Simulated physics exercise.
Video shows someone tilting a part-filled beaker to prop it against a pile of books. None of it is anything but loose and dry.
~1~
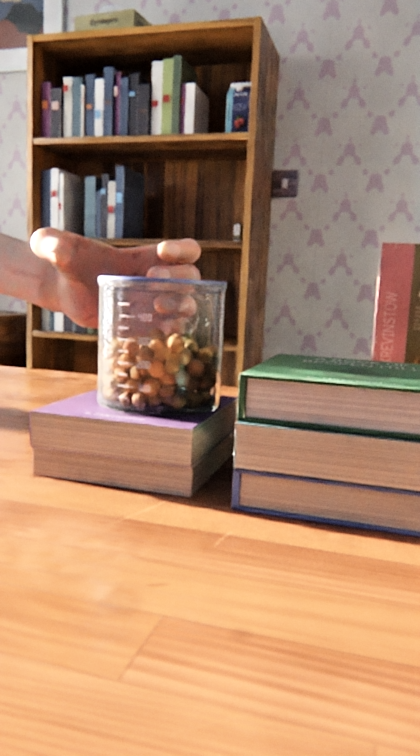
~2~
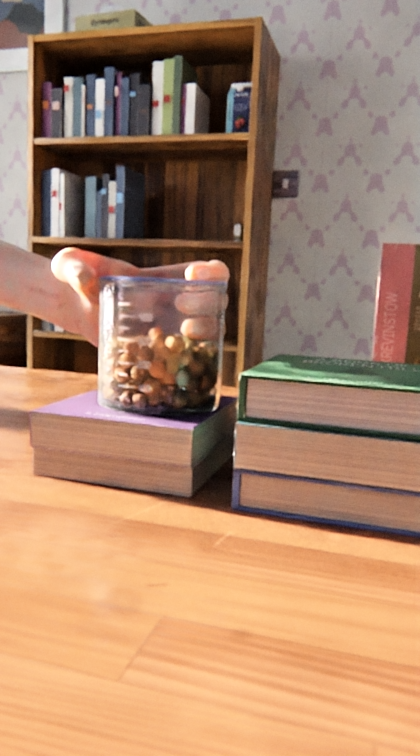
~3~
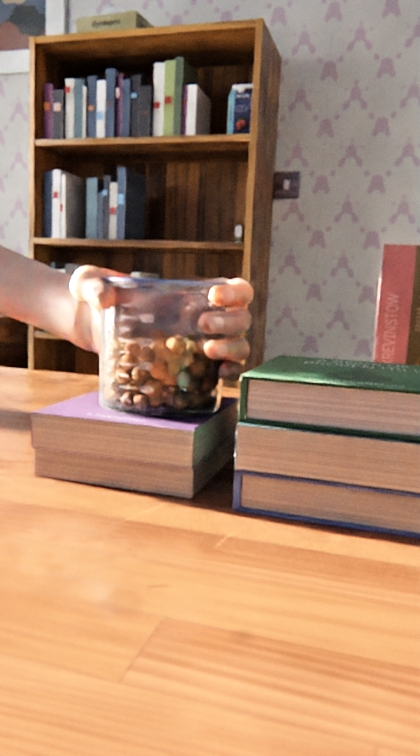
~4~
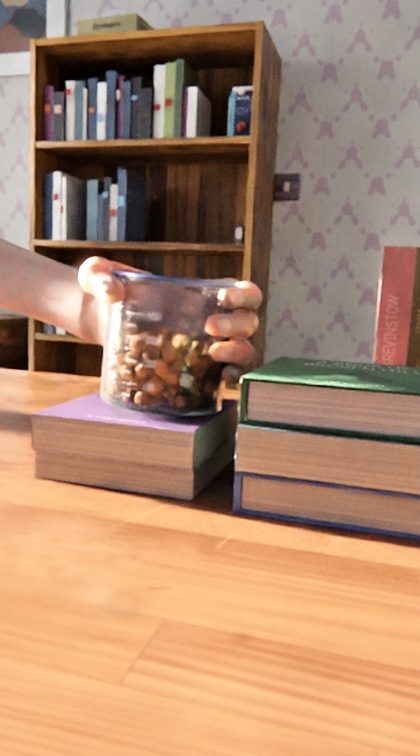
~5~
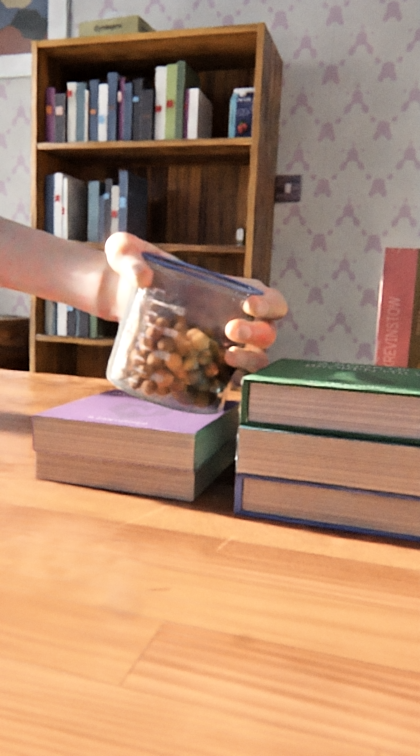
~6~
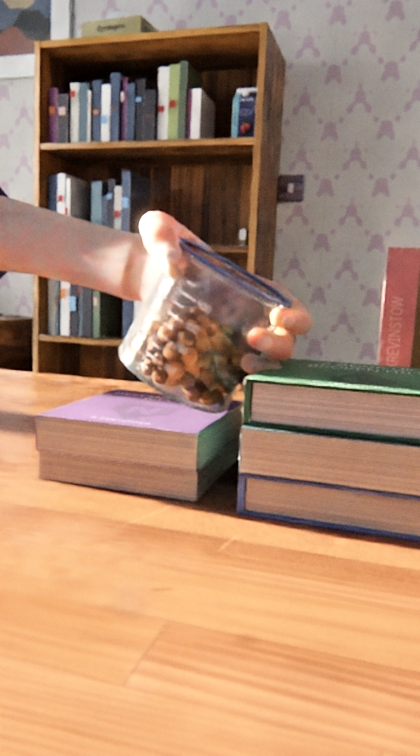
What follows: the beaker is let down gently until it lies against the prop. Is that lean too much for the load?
So the filling holds in place.
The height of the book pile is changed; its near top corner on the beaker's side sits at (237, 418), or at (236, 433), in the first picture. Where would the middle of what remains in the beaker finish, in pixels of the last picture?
The middle would end roughly at (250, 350) the first time, then roughly at (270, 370).
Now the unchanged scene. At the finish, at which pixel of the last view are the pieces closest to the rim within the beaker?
At about (229, 324).
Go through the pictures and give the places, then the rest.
The first frame shows beaker near (161, 342), half full of roasted chickpeas; book pile near (357, 391), reaching half way up the beaker.
The second frame shows beaker near (162, 342), upright; rim near (222, 284); top of the contents near (159, 349).
The third frame shows beaker near (163, 343), upright; rim near (224, 285); book pile near (359, 392).
The fourth frame shows beaker near (168, 340), leaning 4°; rim near (233, 287); top of the contents near (157, 346).
The fifth frame shows beaker near (184, 332), leaning 16°; rim near (260, 294); book pile near (360, 396).
The sixth frame shows beaker near (204, 326), leaning 28°; rim near (288, 305); book pile near (363, 395), reaching half way up the beaker.
Then, 0.14 s on from there, the beaker leans 35°; everything is still inside.
Then, 0.29 s on from there, the beaker rests on the book pile at 38°; everything is still inside.
In the end, the beaker rests on the book pile at 38°; everything is still inside.
